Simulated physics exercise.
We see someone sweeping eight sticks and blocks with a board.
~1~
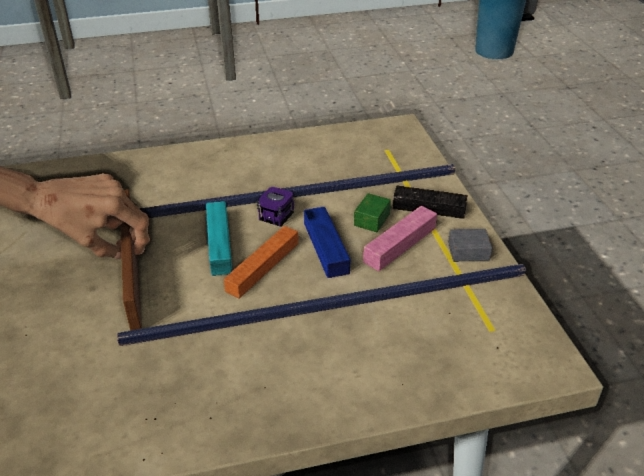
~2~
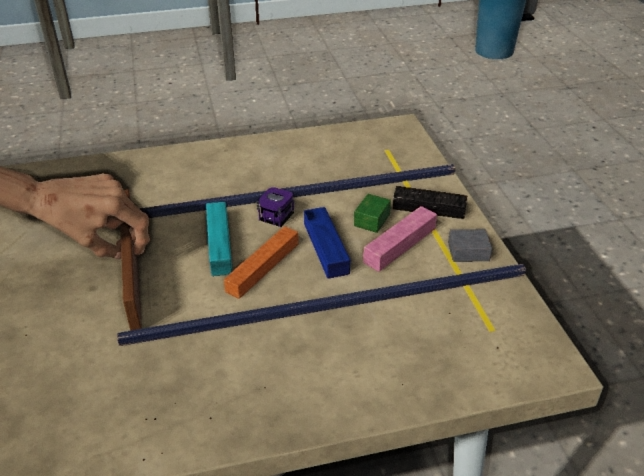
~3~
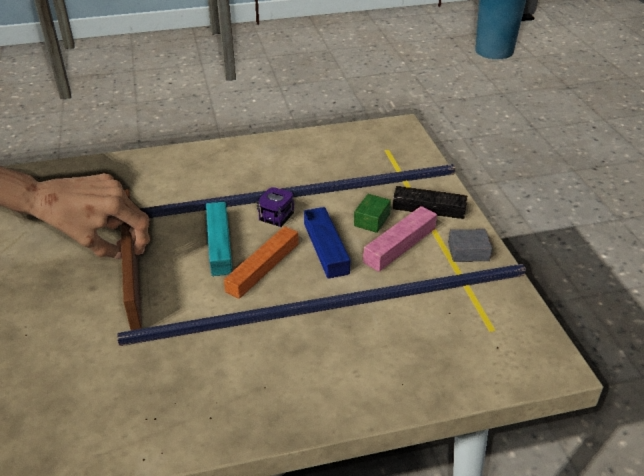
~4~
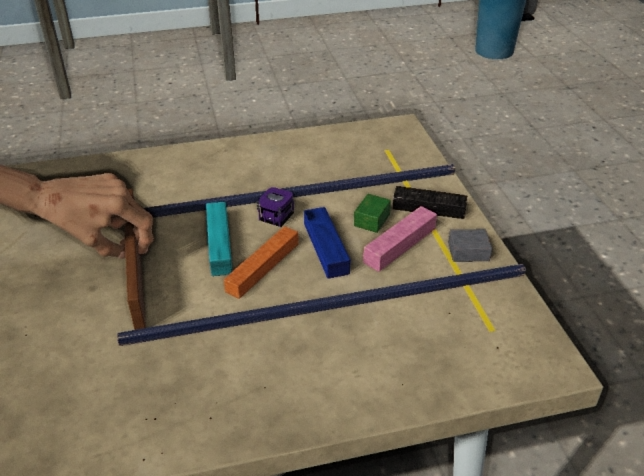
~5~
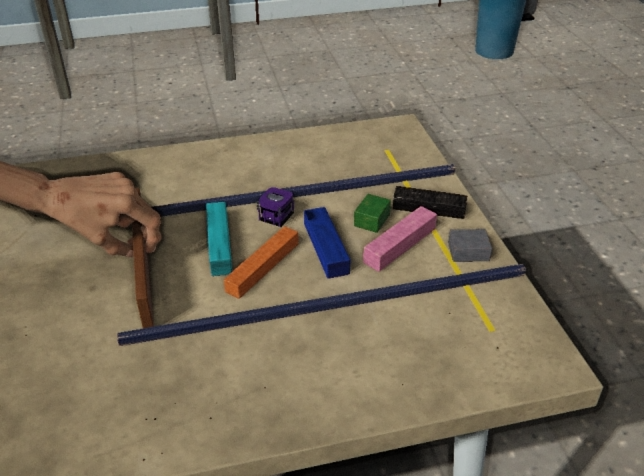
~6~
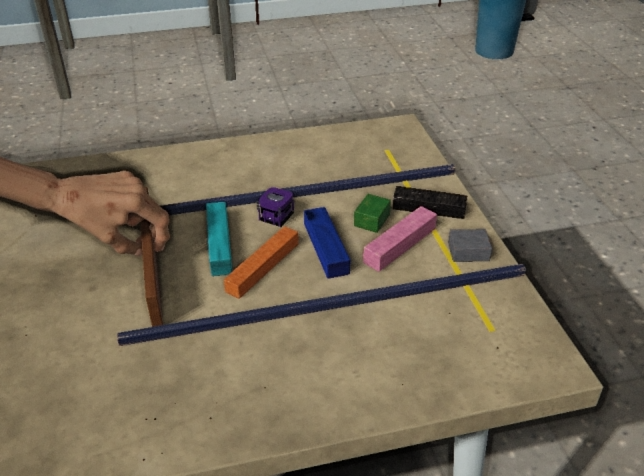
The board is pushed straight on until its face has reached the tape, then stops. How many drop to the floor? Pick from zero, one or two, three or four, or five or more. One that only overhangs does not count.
As it turns out, the number that fall off is three or four.
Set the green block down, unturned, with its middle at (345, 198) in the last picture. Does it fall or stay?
It is kept.
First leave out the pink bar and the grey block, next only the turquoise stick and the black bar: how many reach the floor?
The counts: 2 and 2.
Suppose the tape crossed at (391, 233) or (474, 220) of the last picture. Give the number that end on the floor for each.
It would be 0 and 7.
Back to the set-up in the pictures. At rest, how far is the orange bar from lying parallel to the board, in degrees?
Near 0 degrees.
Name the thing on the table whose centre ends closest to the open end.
The blue stick ends nearest.
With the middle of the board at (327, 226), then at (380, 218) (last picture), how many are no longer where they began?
7 and 8.
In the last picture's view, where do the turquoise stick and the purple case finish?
About (433, 205), and the other about (441, 178).
Soon after, none off yet; grey block at rest near (470, 245); black bar at rest near (430, 202); pink bar at rest near (401, 238).
By the end, the number that fall off is three or four; fallen, green block, pink bar, black bar and grey block.
